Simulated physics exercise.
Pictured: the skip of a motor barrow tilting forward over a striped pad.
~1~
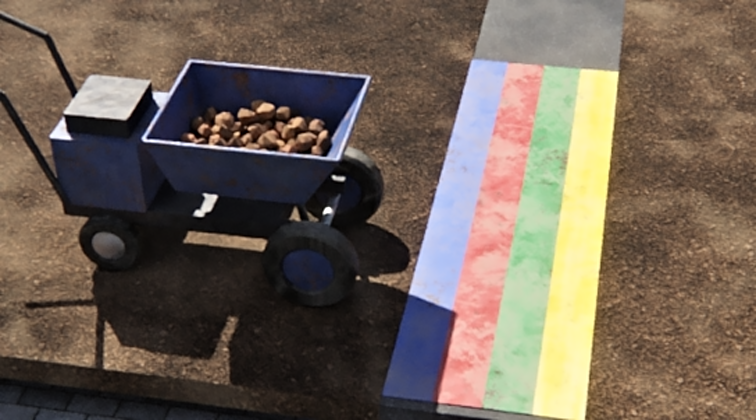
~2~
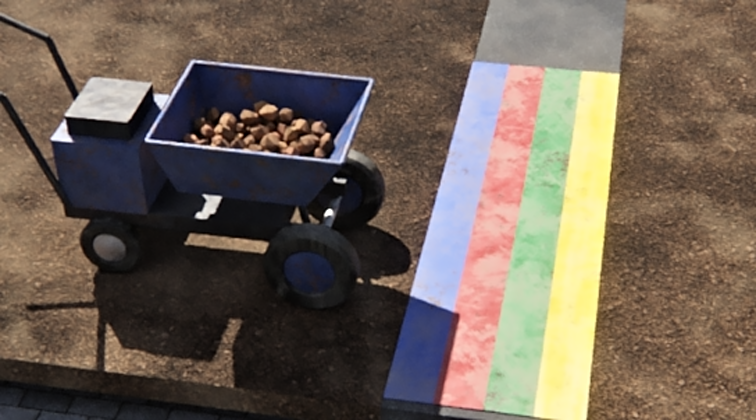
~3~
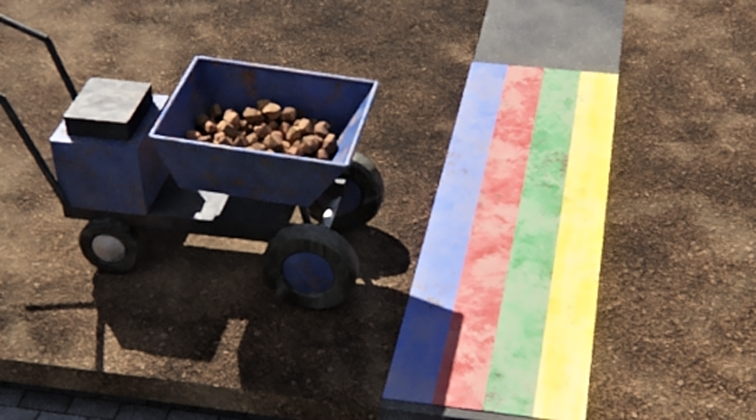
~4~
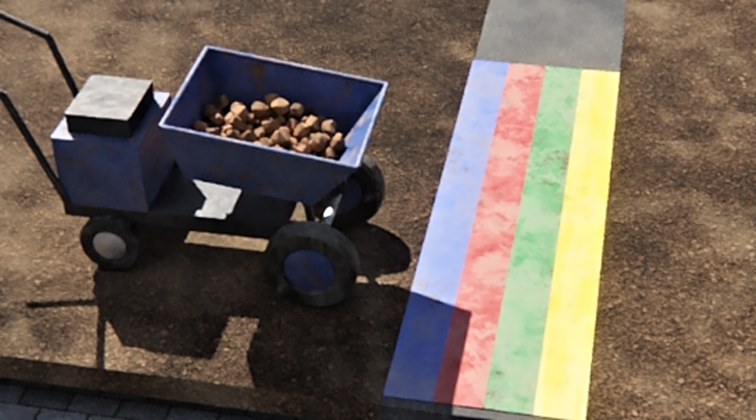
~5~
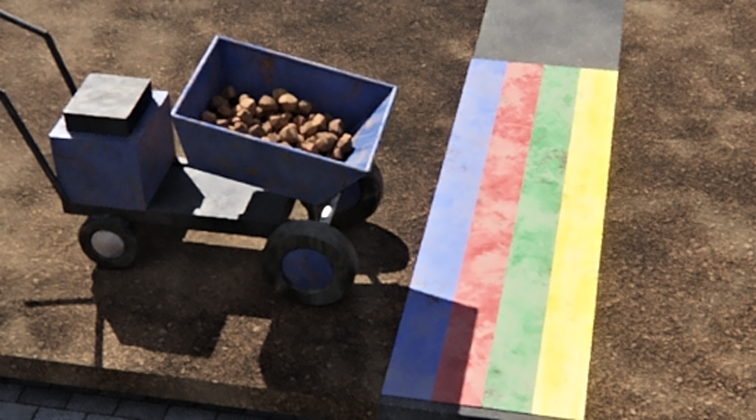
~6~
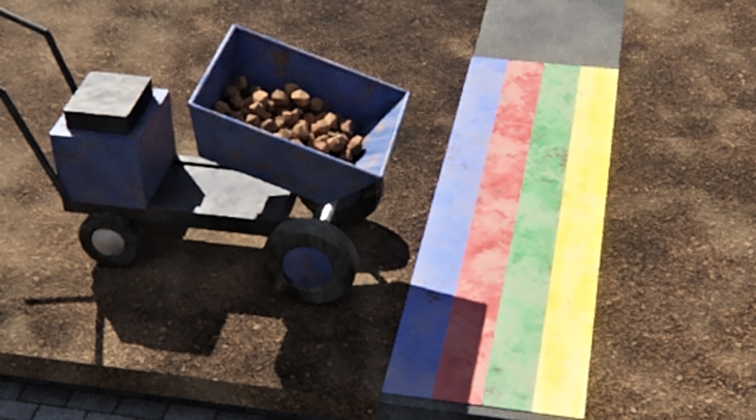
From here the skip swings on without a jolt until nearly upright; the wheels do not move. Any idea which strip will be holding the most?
Most likely the red strip.
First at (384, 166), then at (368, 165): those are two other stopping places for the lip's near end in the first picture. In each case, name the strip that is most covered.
So the first one goes to that green strip and the second to green.
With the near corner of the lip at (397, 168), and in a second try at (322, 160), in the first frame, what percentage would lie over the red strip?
First spot: Roughly 0 percent; second spot: Roughly 40 percent.
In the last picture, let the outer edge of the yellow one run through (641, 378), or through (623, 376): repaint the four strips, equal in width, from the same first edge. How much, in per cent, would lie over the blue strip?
I'd say some 20 % for the first and some 10 % for the second.
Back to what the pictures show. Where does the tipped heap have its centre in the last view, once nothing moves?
Somewhere around (496, 275) in the final view.
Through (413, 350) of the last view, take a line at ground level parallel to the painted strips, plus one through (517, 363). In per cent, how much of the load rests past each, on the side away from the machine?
Close to 90 and 20 per cent respectively.
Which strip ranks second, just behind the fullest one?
I'd say that green strip.
Soon, skip tipped steeply; all in the skip.
A while on, skip tipped right over; most in the skip; a small part over the red strip; a small part over the green strip.
Towards the end, skip tipped right over; about a quarter in the skip; about half over the red strip; about a quarter over the green strip; a small part over the yellow strip; a stray few off the paint.
Finally, skip tipped right over; a small part in the skip; a stray few over the blue strip; about half over the red strip; about a quarter over the green strip; a small part over the yellow strip; a stray few off the paint.
